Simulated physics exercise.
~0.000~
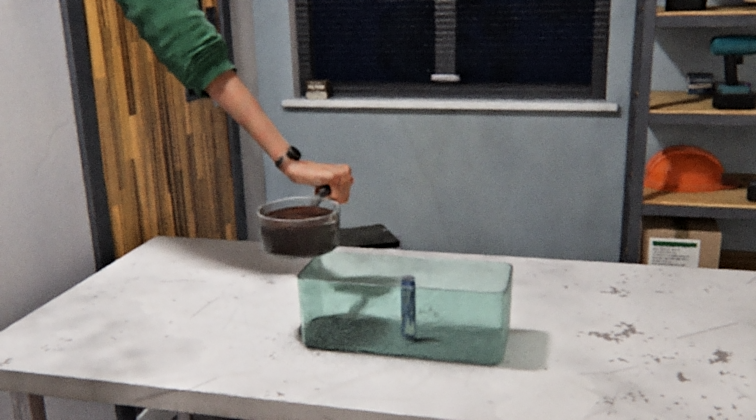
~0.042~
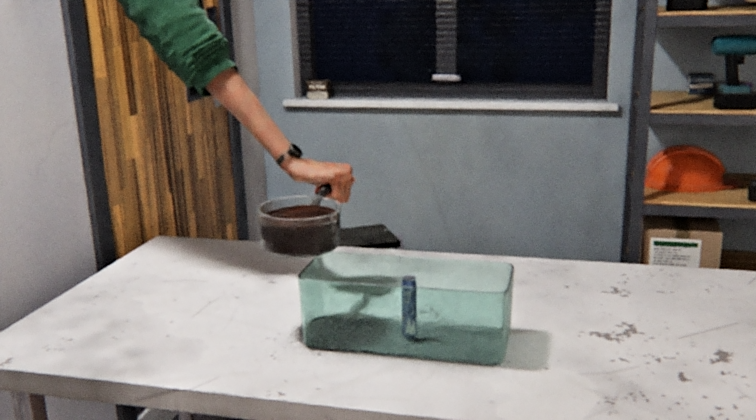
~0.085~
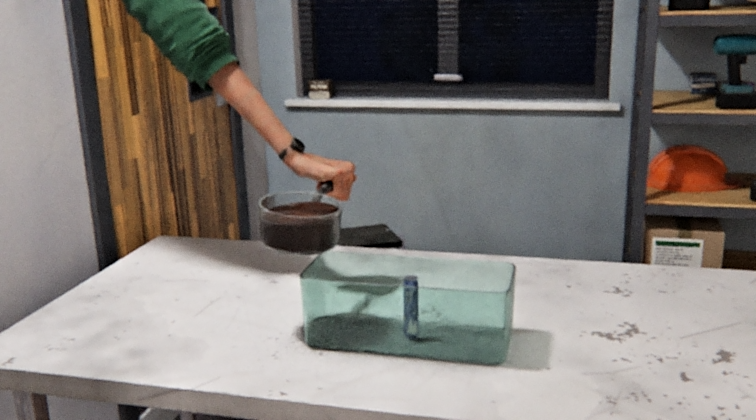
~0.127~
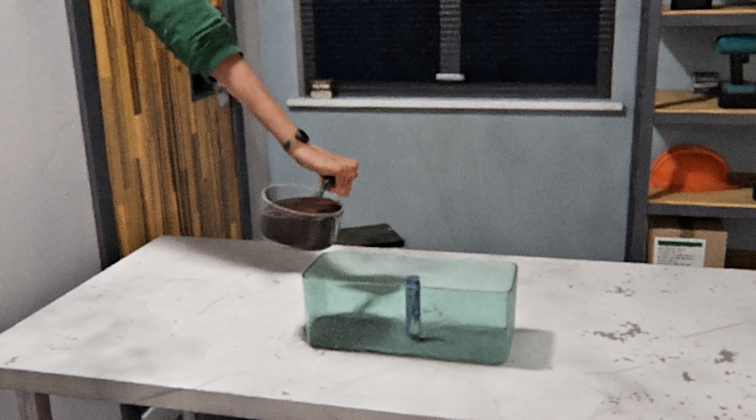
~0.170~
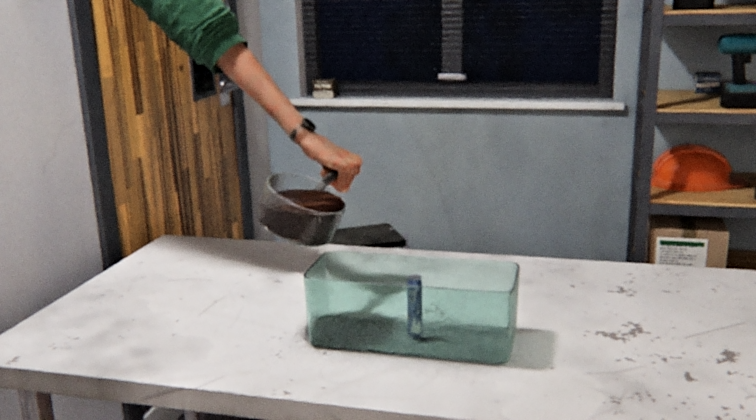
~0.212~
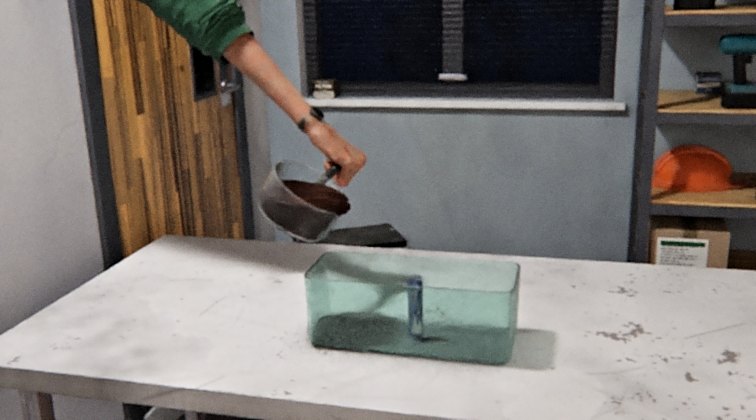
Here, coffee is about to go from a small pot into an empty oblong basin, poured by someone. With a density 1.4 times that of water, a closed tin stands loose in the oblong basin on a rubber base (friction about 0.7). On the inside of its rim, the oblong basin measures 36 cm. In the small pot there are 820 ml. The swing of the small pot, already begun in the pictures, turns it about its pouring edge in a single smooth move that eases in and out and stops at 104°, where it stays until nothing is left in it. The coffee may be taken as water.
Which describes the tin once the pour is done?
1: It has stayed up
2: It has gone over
(2) It has gone over.
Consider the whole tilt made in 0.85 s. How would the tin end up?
Then it goes over.
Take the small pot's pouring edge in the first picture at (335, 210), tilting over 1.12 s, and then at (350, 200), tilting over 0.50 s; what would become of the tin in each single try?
In the first try it comes down; in the second it remains standing.
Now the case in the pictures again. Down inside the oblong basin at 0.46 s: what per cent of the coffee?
10 %, more or less.
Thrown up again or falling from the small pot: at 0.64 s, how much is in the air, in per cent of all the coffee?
10 in a hundred, give or take.
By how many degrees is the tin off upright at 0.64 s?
Tilt: Around 15 degrees.
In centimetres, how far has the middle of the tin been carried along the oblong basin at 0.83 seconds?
Its middle sits about 8 cm from the start.
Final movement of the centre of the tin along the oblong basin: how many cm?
The middle of the tin ends some 8.0 cm along the basin.
Then, 0.46 s in, the tilt is 98° and 39 per cent is still to pour; the tin stands where it began.
Then, 0.64 s in, the tilt is 104° and 4 per cent is still to pour; the tin leans 16°.
Then, 0.83 s in, the tilt is 104° and 0 per cent is still to pour; the tin lies on its side.
Then, 1.04 s in, the tilt is 104° and 0 per cent is still to pour; the tin lies on its side.
Finally, the tin lies on its side.
